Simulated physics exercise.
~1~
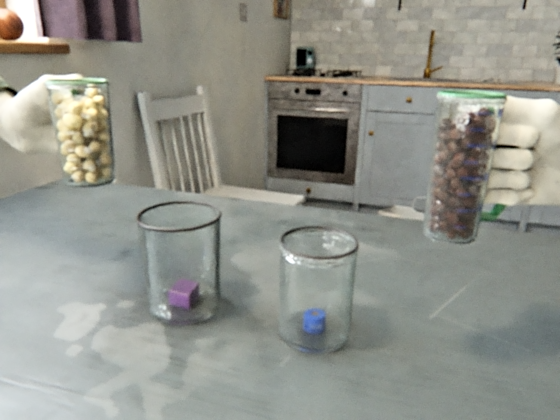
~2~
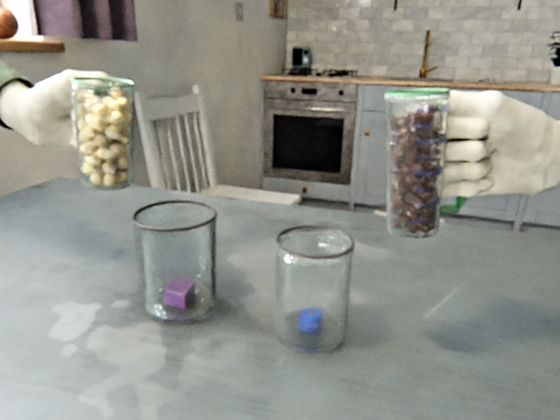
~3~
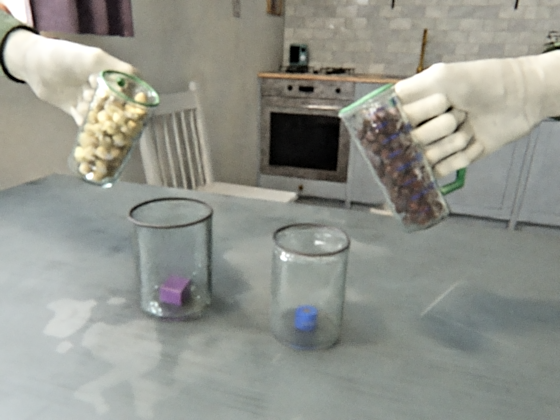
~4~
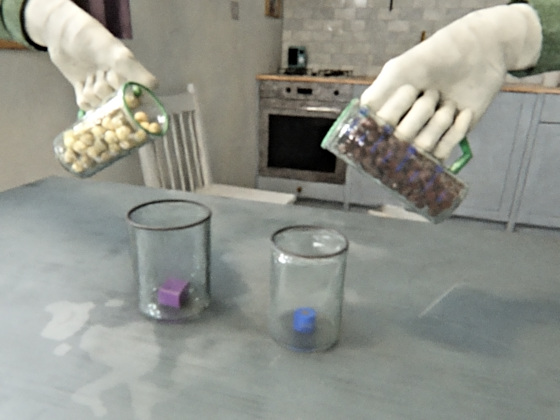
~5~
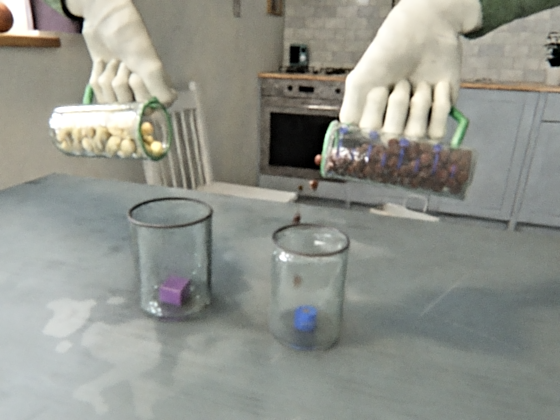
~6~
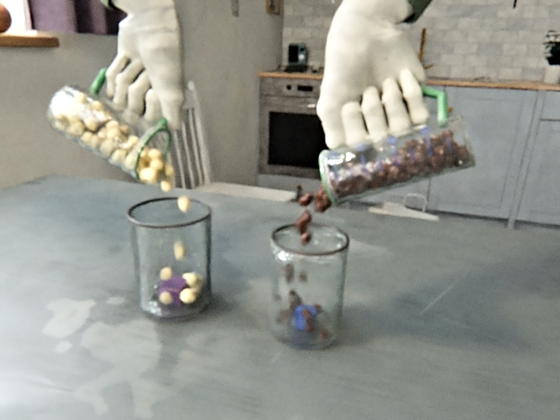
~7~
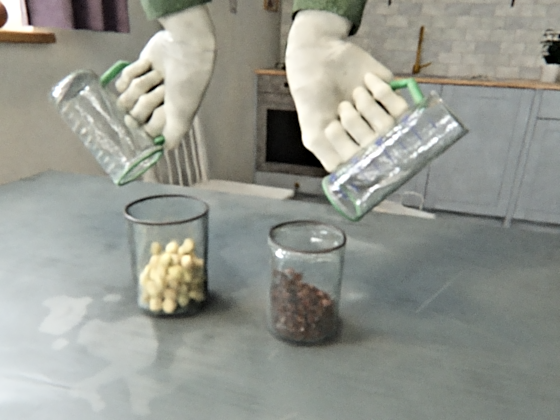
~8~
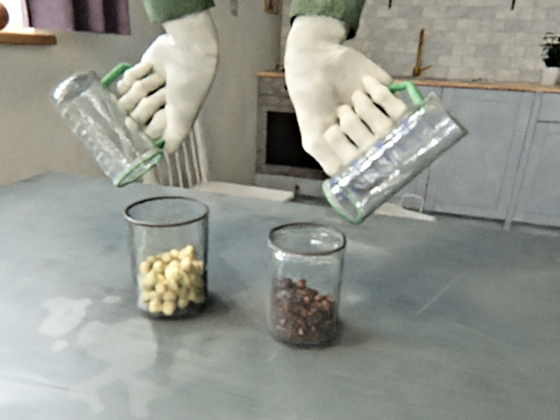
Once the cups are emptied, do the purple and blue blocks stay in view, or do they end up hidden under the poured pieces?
Both blocks end up hidden, the purple one under the cream pieces on the left and the blue one under the dark brown pieces on the right.
